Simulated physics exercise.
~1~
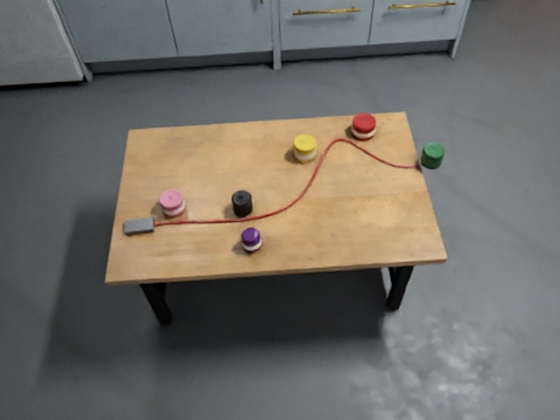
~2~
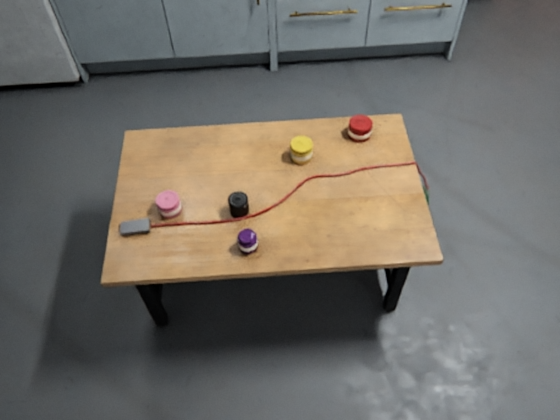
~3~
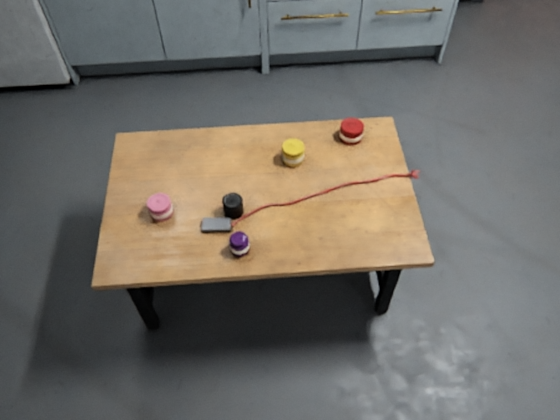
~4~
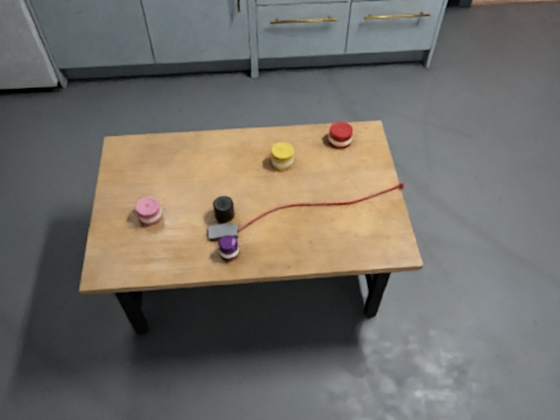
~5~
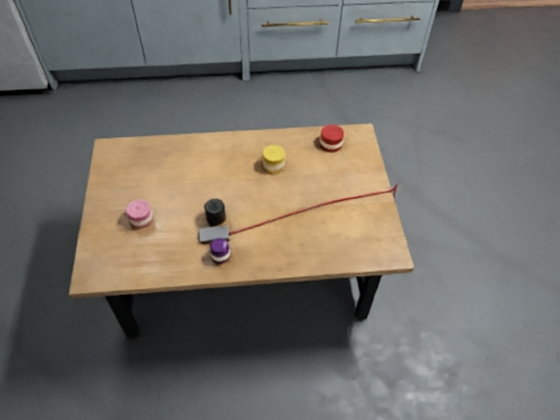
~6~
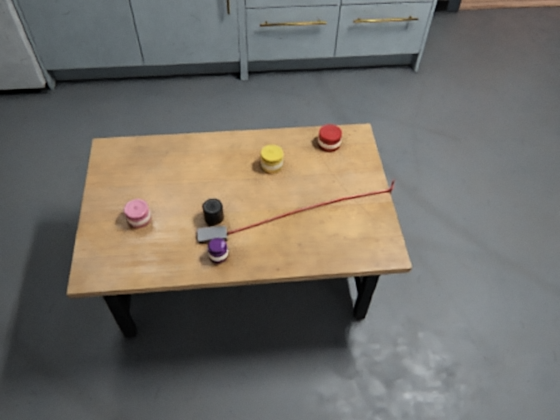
Wooden table with a green speaker dropping off the right edge, its red cable dragging a grey phone between black and purple containers.
